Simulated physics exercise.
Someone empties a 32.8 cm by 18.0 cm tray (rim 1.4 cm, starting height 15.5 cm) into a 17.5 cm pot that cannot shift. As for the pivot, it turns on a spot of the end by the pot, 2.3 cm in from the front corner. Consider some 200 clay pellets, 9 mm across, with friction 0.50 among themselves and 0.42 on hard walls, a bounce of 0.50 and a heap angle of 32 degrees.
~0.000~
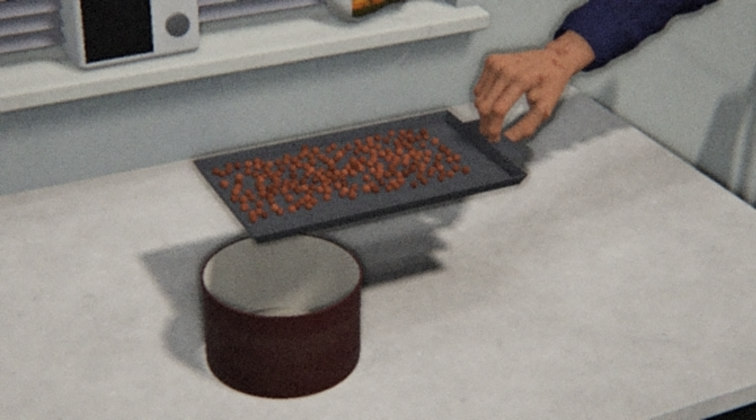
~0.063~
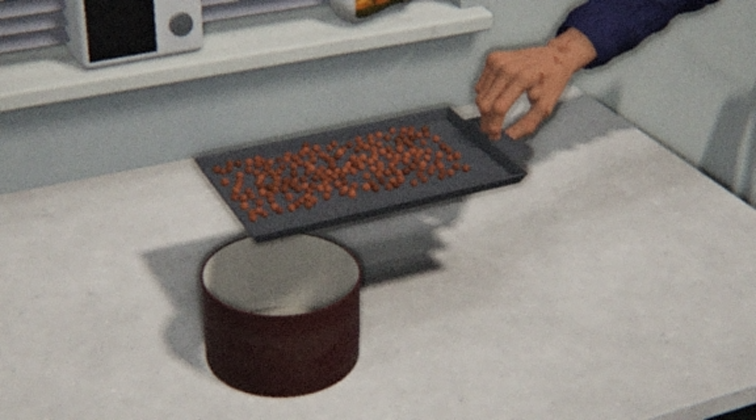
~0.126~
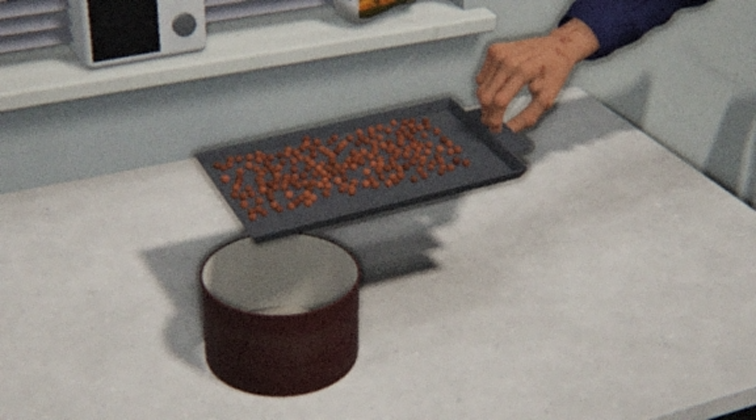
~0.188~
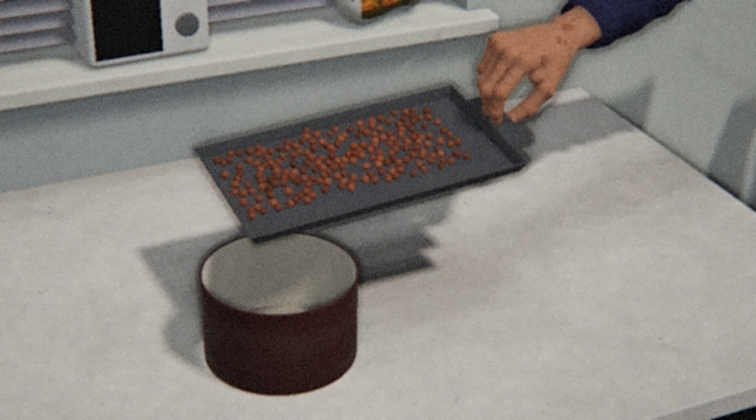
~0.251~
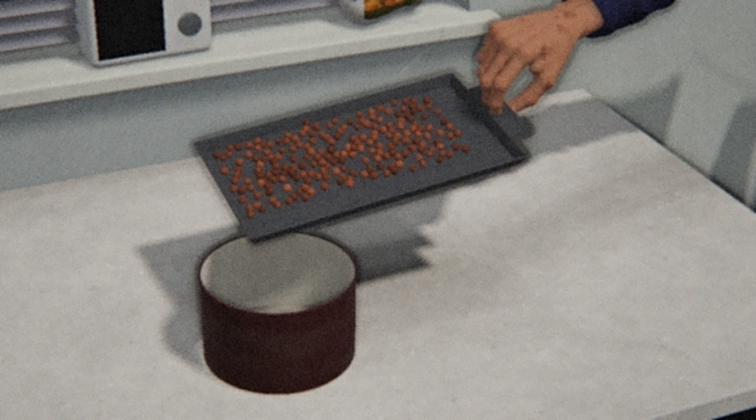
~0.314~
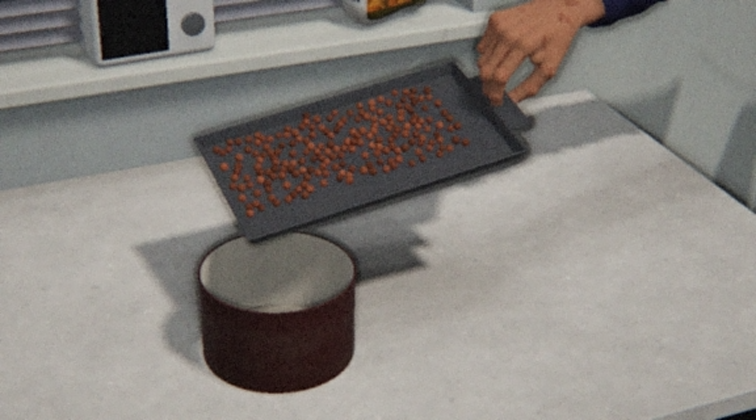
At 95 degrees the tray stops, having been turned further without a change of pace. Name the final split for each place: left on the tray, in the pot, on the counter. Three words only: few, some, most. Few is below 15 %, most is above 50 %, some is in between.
Tray - few, pot - most, counter - few.
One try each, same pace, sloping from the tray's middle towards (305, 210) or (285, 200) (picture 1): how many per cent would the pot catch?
Approximately 85 percent, then 45 percent.
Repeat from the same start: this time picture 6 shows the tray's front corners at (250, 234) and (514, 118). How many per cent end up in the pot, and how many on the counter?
Final per cent - pot 80, counter 20.
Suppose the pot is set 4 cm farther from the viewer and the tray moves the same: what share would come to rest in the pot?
My estimate: Some 65 per cent.
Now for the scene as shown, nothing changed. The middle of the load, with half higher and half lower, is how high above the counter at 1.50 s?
Some 16 cm above the counter.
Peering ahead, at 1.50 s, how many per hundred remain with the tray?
Estimate: Near 55 in a hundred.
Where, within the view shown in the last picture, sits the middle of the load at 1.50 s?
Look about (272, 250) in the last view.
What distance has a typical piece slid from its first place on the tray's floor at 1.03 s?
Roughly 10 cm.
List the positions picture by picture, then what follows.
The first picture shows tray tilt 0 degrees, front corners at (258, 232) and (520, 173); middle of the pieces at (344, 173); pot at (282, 273).
The second picture shows tray tilt 1 degrees, front corners at (257, 232) and (520, 172); middle of the pieces at (345, 171).
The third picture shows tray tilt 4 degrees, front corners at (256, 233) and (520, 167), lowest corner left front; middle of the pieces at (345, 166).
The fourth picture shows tray tilt 7 degrees, front corners at (255, 233) and (520, 161), lowest corner left front; middle of the pieces at (344, 160).
The fifth picture shows tray tilt 10 degrees, front corners at (253, 234) and (519, 154), lowest corner left front; middle of the pieces at (344, 154).
The sixth picture shows tray tilt 14 degrees, front corners at (252, 234) and (519, 149), lowest corner left front; middle of the pieces at (344, 149); pot at (277, 270). Its pace works out near 55 degrees a second.
After 1.03 s, tilt 52 degrees; the tray holds 95 %, the pot 0 %.
After 1.50 s, tilt 77 degrees; the tray holds 55 %, the pot 35 %.
After 2.04 s, tilt 95 degrees; the tray holds 0 %, the pot 95 %.
At rest (2.4 s), tray 0 %, pot 95 %, counter 5 %.
